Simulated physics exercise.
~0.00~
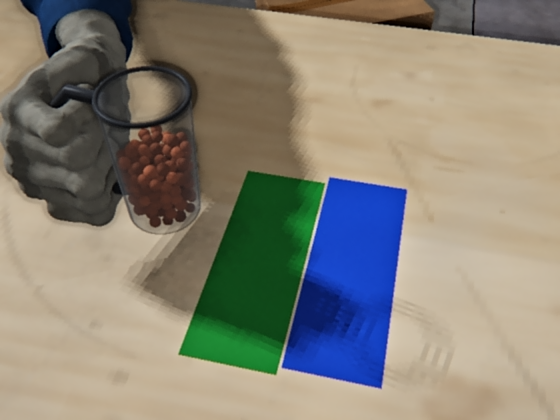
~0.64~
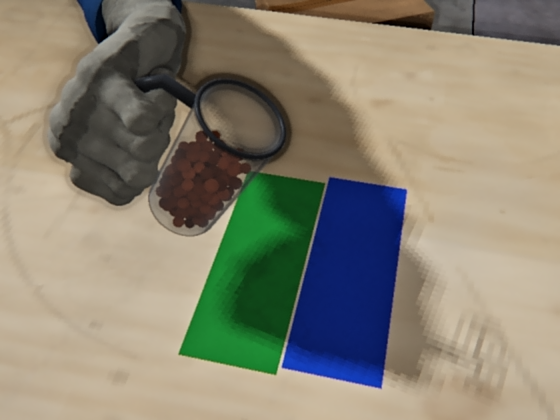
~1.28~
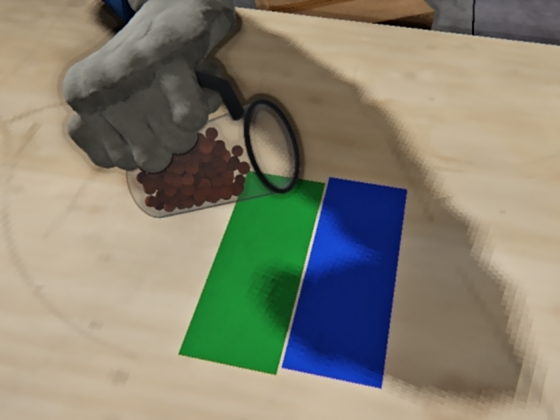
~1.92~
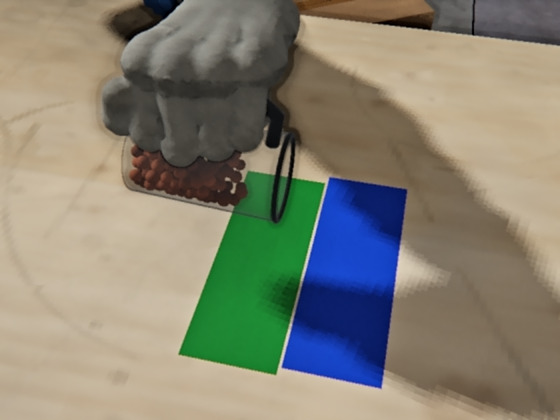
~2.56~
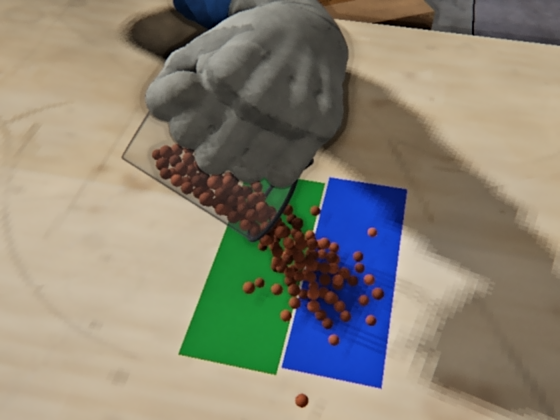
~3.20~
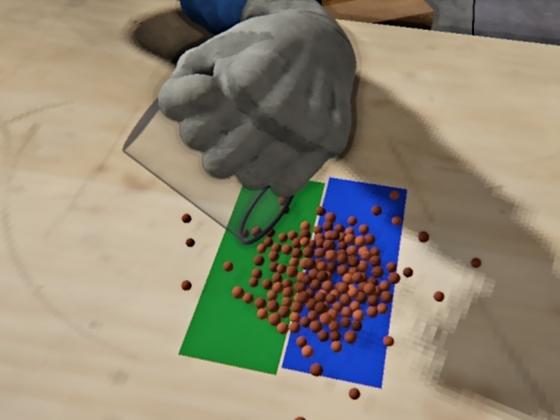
In this clip, a gray-gloved hand tips a clear cup of reddish-brown clay pellets over green and blue paper mats on a table until they spill out, leaving the cup empty and most pellets on the blue mat, many on the green, and a few outside.
